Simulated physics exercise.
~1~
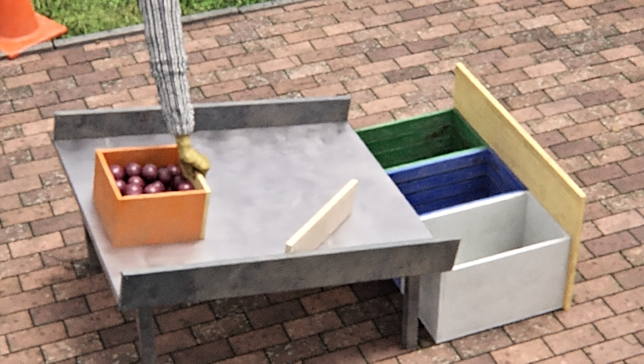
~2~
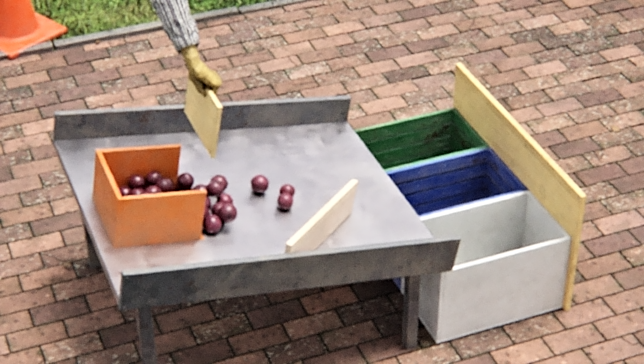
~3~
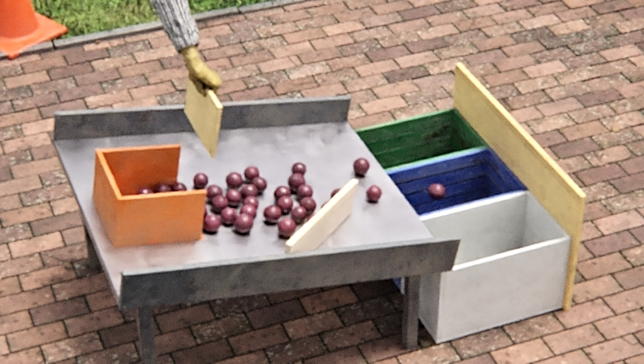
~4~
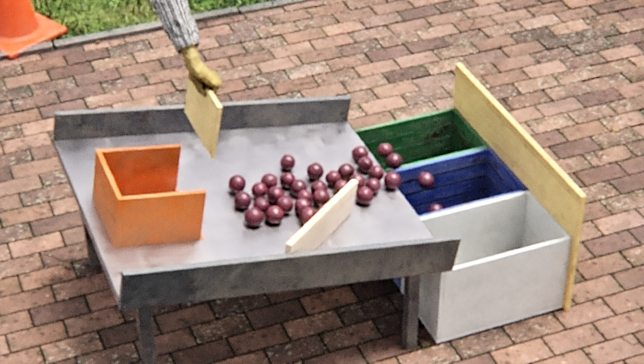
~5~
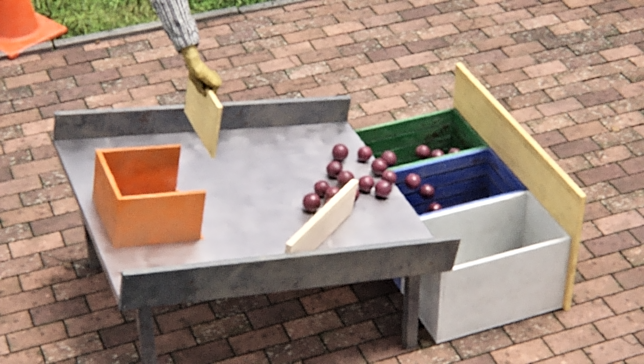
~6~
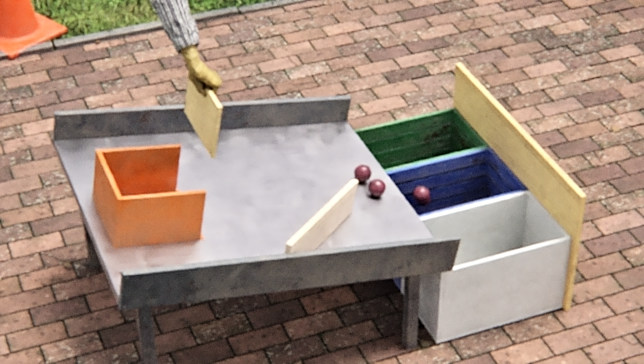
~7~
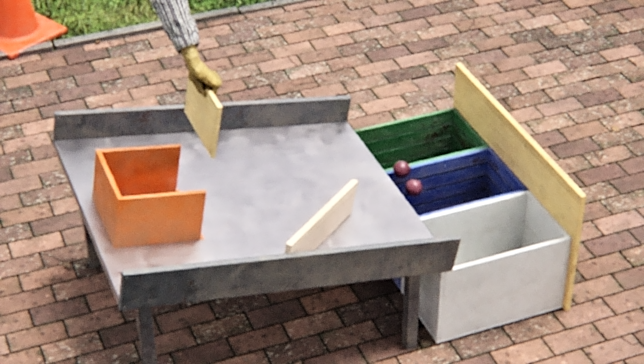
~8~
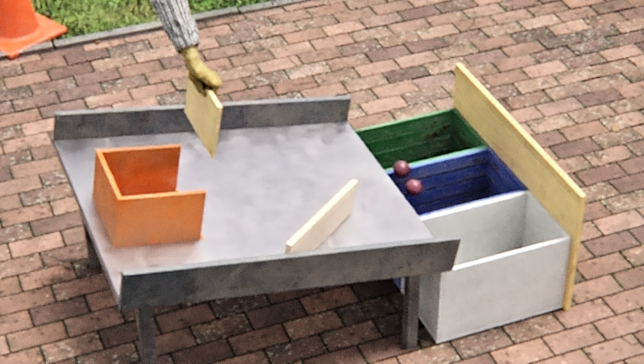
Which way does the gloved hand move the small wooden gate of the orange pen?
The hand moves the gate upward, lifting it away from the pen and holding it above the table.
